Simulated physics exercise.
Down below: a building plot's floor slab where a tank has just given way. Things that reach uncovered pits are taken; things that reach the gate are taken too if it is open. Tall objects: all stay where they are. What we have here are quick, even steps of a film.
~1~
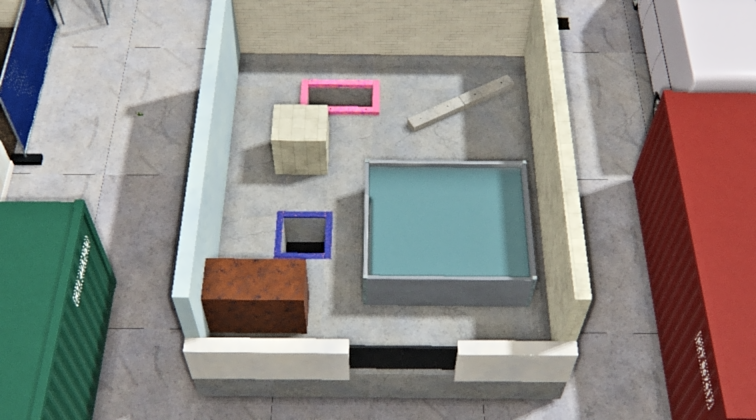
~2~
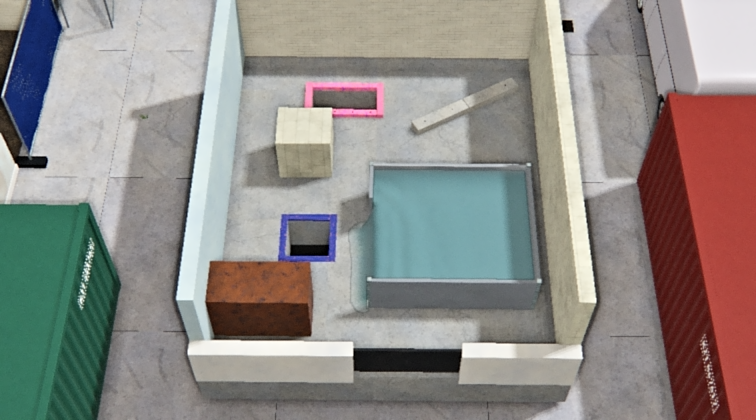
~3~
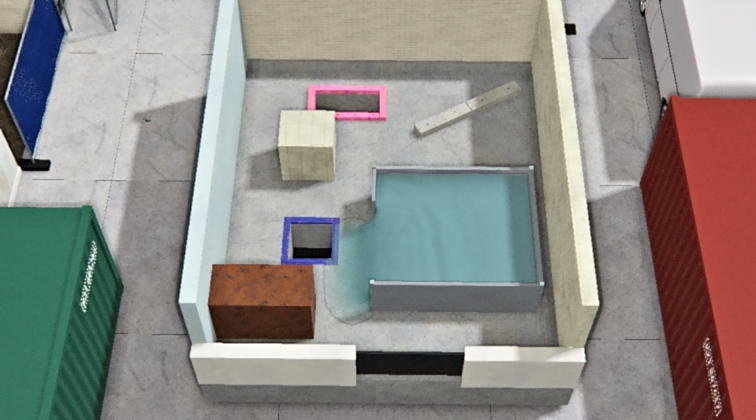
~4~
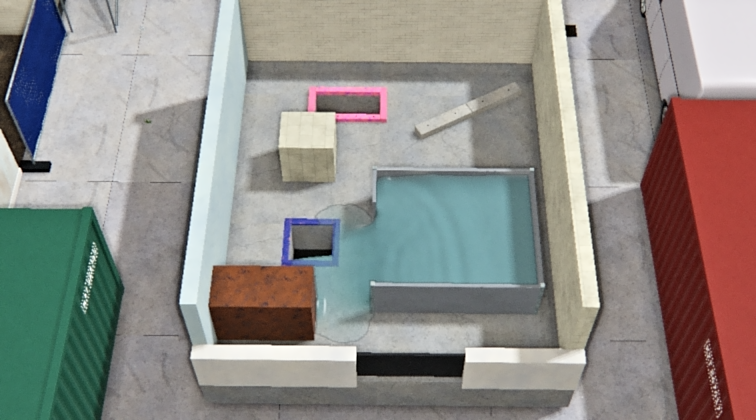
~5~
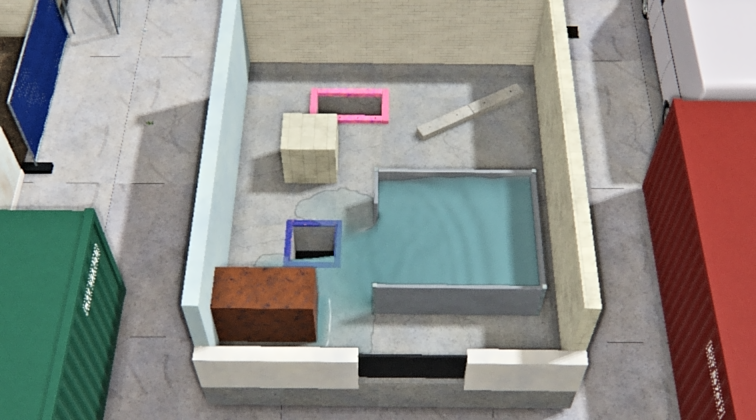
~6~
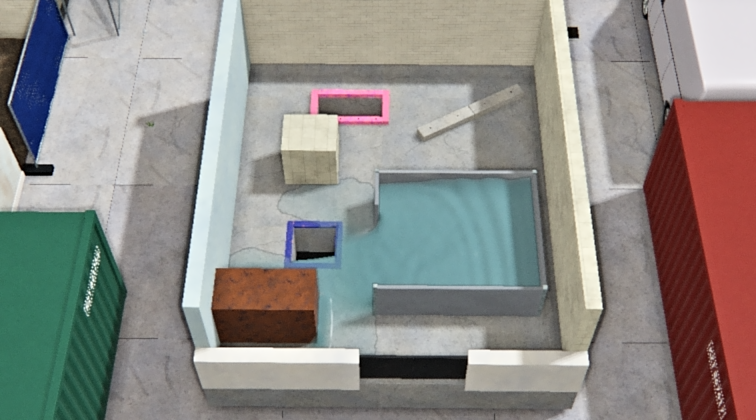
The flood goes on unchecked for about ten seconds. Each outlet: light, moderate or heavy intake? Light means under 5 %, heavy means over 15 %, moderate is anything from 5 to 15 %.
Intake - gate: Light, pink pit: Light, blue pit: Heavy.
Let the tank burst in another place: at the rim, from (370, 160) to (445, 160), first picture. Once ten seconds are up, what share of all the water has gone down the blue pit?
The blue pit gets 6 per cent.
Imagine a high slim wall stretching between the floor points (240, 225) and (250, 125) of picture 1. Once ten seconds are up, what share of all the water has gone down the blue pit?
Per cent: Blue 45.
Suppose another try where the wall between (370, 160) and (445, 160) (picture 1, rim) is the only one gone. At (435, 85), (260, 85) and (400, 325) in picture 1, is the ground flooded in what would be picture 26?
Taking them in order, I'd say swamped, swamped and not reached.
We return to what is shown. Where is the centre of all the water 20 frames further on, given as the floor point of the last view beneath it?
I'd put it at around (381, 253).
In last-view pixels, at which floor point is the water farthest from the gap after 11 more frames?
I'd put it around (245, 118).
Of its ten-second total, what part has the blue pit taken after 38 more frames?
About 80 %.
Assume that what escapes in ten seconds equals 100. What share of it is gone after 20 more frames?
It should be close to 60 percent by then.
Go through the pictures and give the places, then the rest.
Still water in the open tank at (447, 220), in the first picture.
The front is at (358, 307), out from the gap at (372, 255), in the second picture.
Water pours out at (375, 259) and has run to (350, 319), in the third picture.
The front is at (321, 330), out from the gap at (375, 262), in the fourth picture.
The front is at a hidden place, out from the gap at (377, 264), in the fifth picture.
Water pours out at (378, 265) and has run to a hidden place, in the sixth picture.
A moment on, water covers 25 % of the floor; the gate 0 %, the pink pit 0 %, the blue pit 9 %.
Next, water covers 40 % of the floor; the gate 0 %, the pink pit 0 %, the blue pit 15 %.
Then, water covers 60 % of the floor; the gate 0 %, the pink pit 0 %, the blue pit 21 %.
Later, water covers 90 % of the floor; the gate 0 %, the pink pit 0 %, the blue pit 29 %.
In the end, water covers 95 % of the floor; the gate 0 %, the pink pit 1 %, the blue pit 35 %.
